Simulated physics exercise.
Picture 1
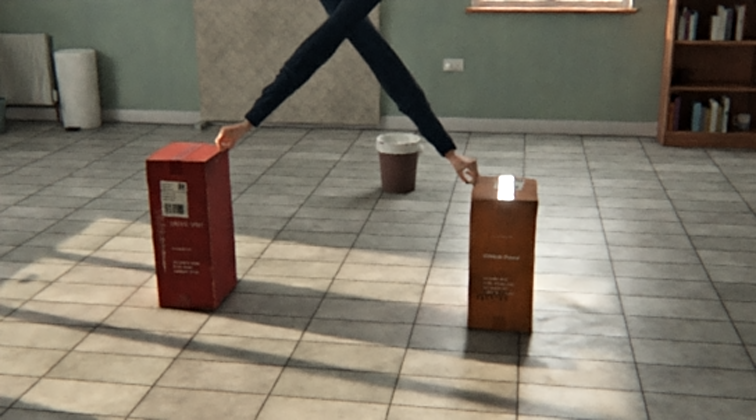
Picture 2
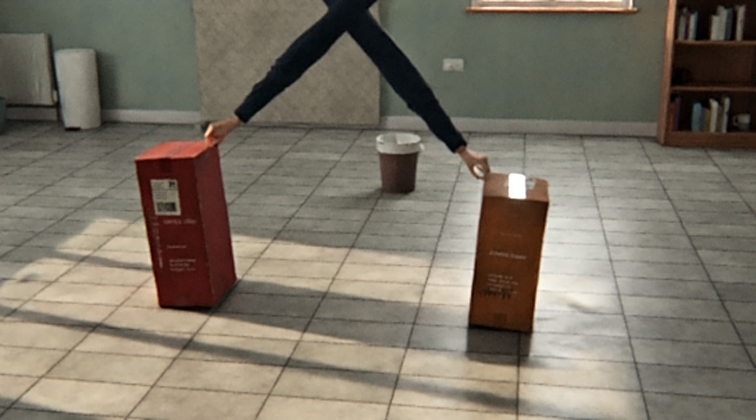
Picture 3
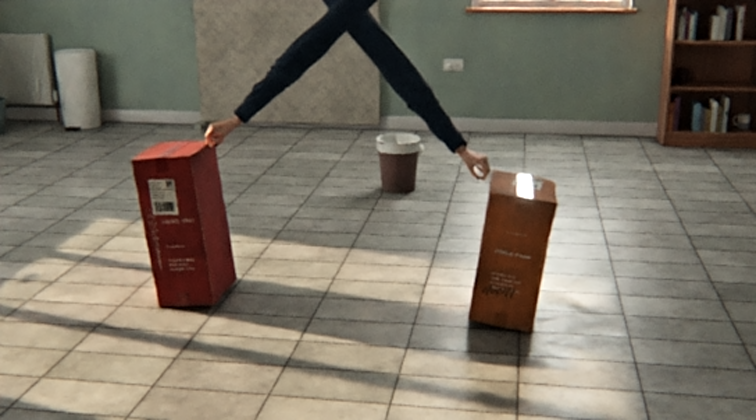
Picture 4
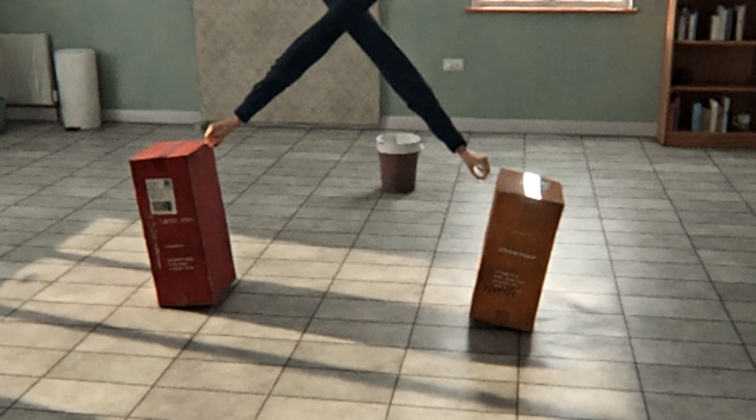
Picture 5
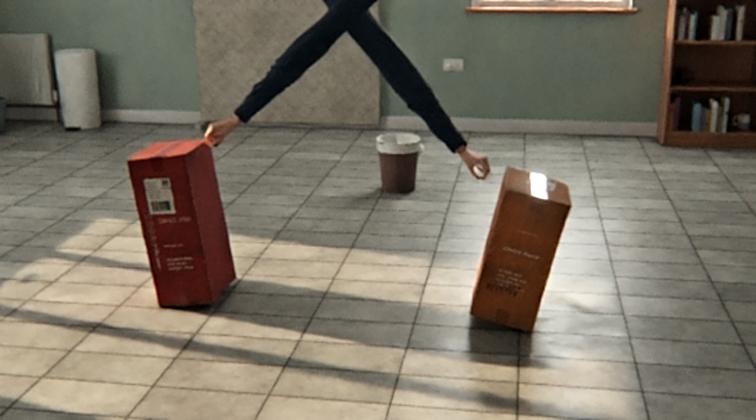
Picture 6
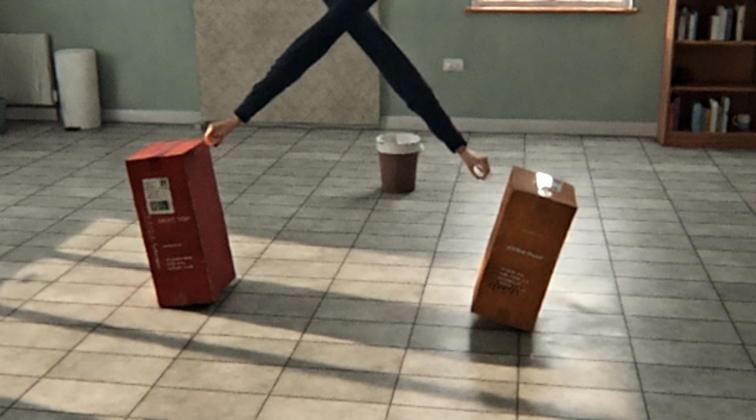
Two tall boxes, red and orange, tilt away from each other after crossed arms push them.
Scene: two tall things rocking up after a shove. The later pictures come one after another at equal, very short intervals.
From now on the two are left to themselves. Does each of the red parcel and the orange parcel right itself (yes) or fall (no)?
Answers: Red parcel: Yes; orange parcel: No.
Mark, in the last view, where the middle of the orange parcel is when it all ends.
About (604, 290).
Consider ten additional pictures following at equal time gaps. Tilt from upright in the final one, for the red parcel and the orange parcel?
At that point the first is 8° off upright and the second 40°.
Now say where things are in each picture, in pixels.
Red parcel (194, 225) upright; orange parcel (503, 252) upright, in the first frame.
Red parcel (188, 223) 4° off upright; orange parcel (508, 250) 5° off upright, in the second frame.
Red parcel (187, 223) 5° off upright; orange parcel (512, 249) 8° off upright, in the third frame.
Red parcel (185, 222) 6° off upright; orange parcel (516, 248) 10° off upright, in the fourth frame.
Red parcel (184, 222) 7° off upright; orange parcel (519, 247) 13° off upright, in the fifth frame.
Red parcel (183, 222) 8° off upright; orange parcel (523, 247) 16° off upright, in the sixth frame.
Then, 0.28 s past the last view, red parcel 5° off upright near (187, 223); orange parcel 52° off upright near (569, 256).
Finally, the red parcel rocks back upright, near (194, 225); the orange parcel falls over, near (604, 290).
